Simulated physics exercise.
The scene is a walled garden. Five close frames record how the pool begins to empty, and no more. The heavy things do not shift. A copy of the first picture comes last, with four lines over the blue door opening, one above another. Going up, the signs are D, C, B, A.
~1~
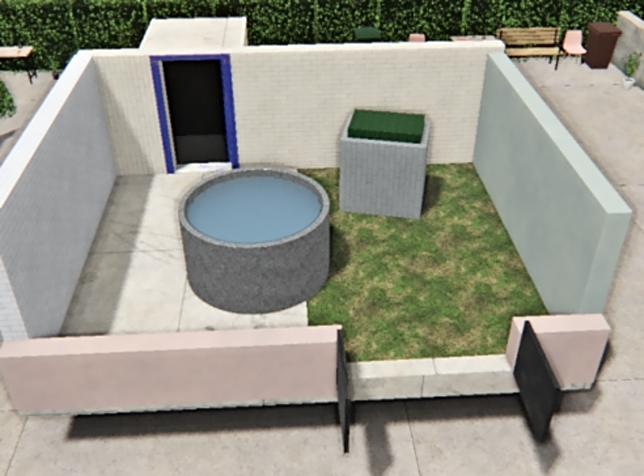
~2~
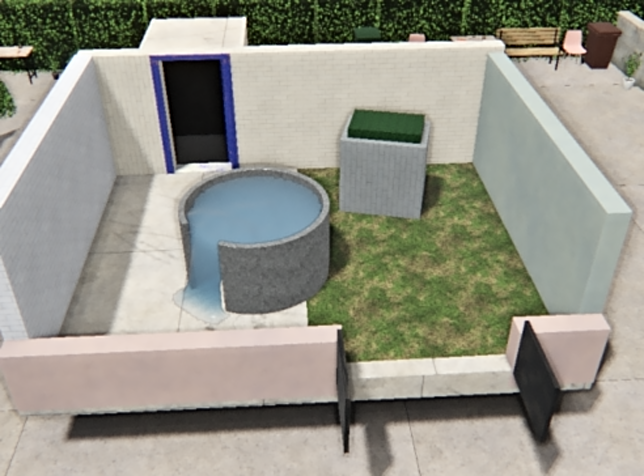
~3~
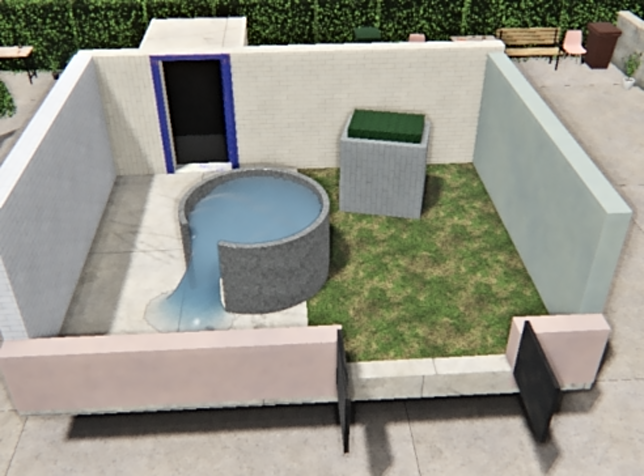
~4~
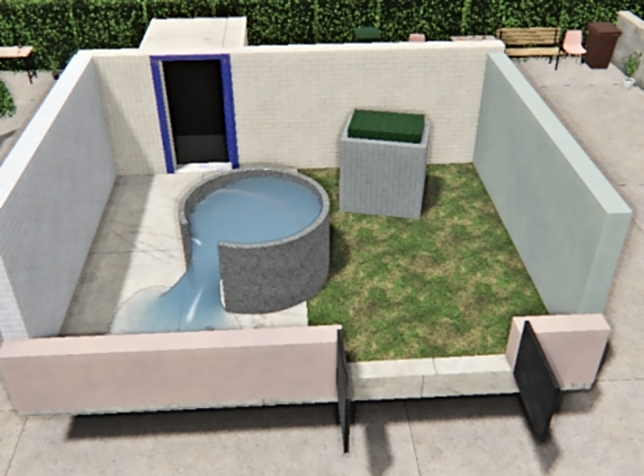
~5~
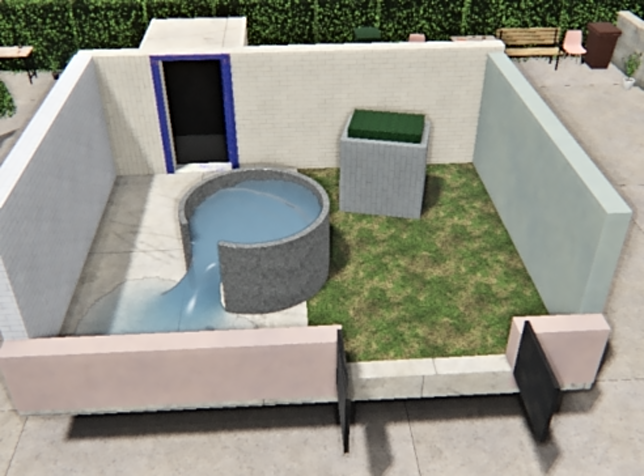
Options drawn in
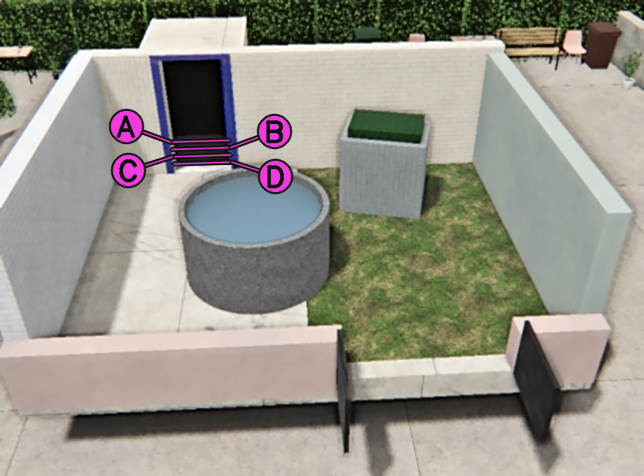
Walled garden with a round stone pool, water pouring through a gap in its side and spreading left across the pale paving.
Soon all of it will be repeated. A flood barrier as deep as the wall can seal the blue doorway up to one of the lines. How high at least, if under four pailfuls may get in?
That is mark D.
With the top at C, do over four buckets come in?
No, not at all.
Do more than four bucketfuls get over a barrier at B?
No, not at all.
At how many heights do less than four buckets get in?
All of them.
On the marked copy, A at (200, 141); B at (201, 148); C at (201, 155); D at (202, 163); from the bottom up D, C, B, A.
If A is chosen, nothing gets over.
If B is chosen, nothing gets over.
If C is chosen, nothing gets over.
If D is chosen, a splash gets over, under a bucket.
